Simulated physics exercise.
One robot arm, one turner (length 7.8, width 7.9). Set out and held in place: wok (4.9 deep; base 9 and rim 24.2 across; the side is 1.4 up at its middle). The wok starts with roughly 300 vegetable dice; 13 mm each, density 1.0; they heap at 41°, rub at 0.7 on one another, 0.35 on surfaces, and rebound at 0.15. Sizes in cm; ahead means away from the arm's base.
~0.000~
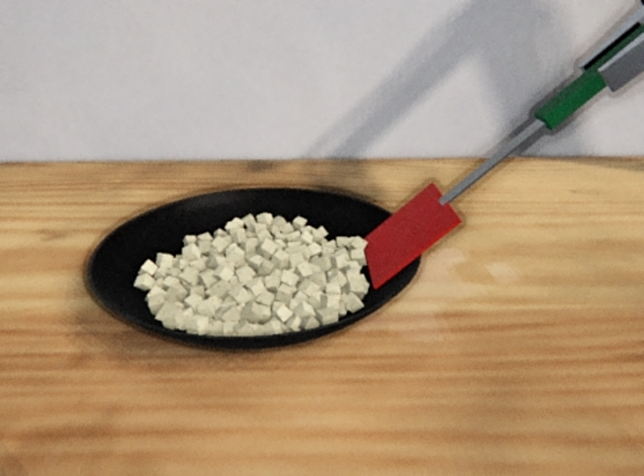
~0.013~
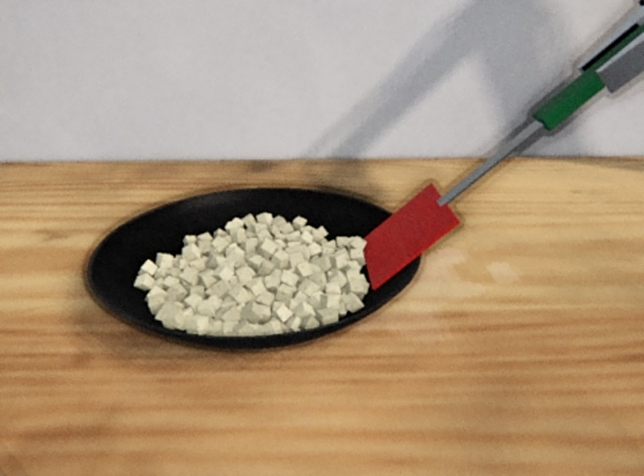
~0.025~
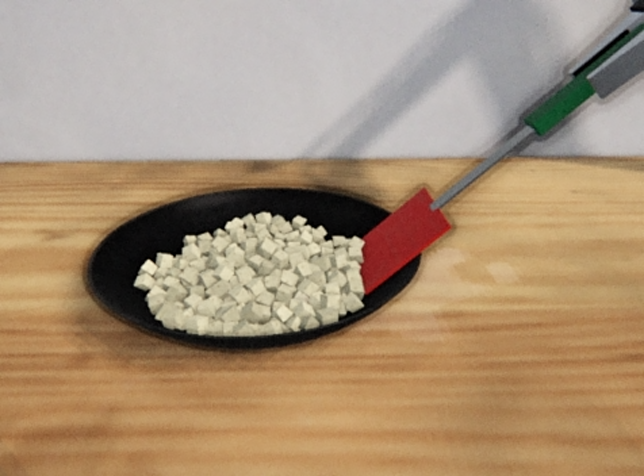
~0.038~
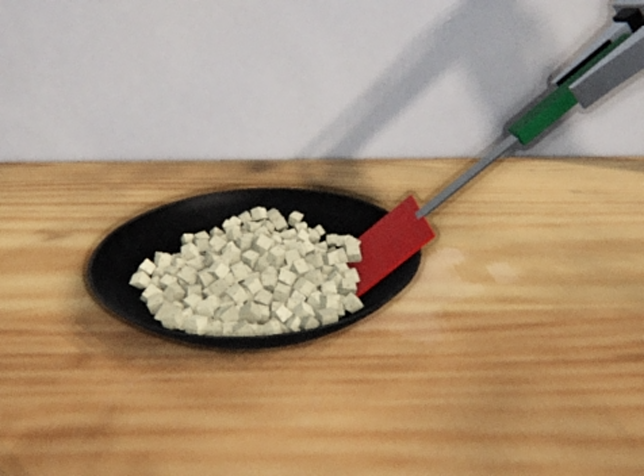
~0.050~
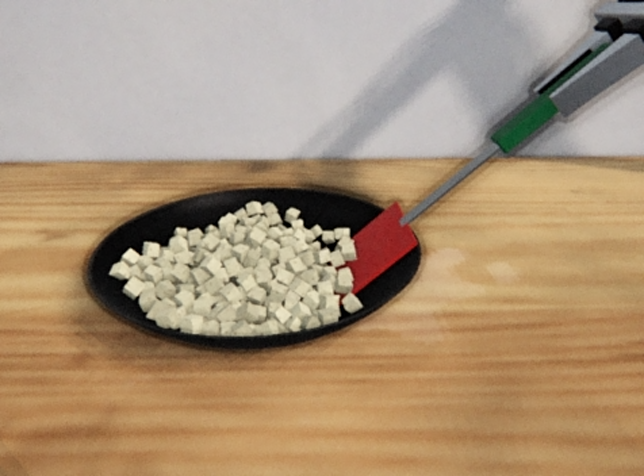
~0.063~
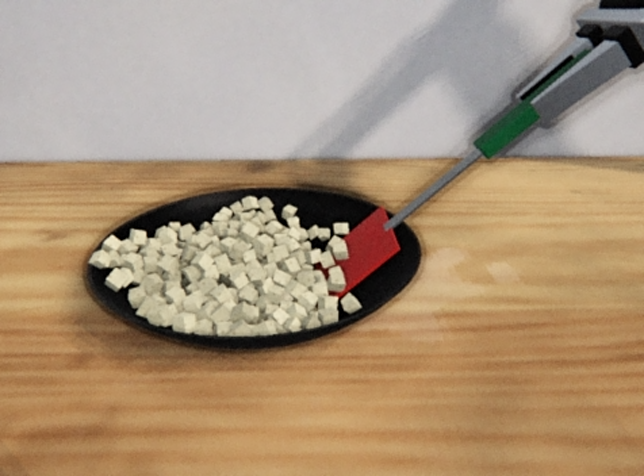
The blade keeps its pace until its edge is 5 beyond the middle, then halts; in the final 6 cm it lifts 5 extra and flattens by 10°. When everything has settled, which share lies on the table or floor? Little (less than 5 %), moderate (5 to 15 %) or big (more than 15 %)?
On the table or floor the share is big, more than 15 %.
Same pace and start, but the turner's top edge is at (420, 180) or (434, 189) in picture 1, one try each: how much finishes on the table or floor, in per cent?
About 25 and 30 per cent.
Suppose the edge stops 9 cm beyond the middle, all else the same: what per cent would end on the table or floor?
Then about 65 per cent.
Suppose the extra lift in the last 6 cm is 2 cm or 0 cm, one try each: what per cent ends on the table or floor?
Some 40 and 35 per cent.
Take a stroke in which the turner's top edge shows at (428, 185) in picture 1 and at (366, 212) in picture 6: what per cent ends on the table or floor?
Some 35 per cent.
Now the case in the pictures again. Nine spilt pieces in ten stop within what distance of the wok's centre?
Roughly 35 cm.
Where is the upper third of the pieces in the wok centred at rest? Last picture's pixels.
Near (154, 247).
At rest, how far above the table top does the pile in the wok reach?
Roughly 6.5 cm.
After 0.09 s, sloping 43°, highest piece 8 above the table; 295 in the wok, 8 on the blade or in flight.
After 0.13 s, sloping 39°, highest piece 9 above the table; 281 in the wok, 22 on the blade or in flight.
After 0.34 s, sloping 33°, highest piece 7 above the table; 233 in the wok, 61 on the table or floor, 9 on the blade or in flight.
After 1.39 s, sloping 33°, highest piece 6 above the table; 233 in the wok, 70 on the table or floor.
At rest, 233 in the wok, 70 on the table or floor. That is 23 % on the table or floor.
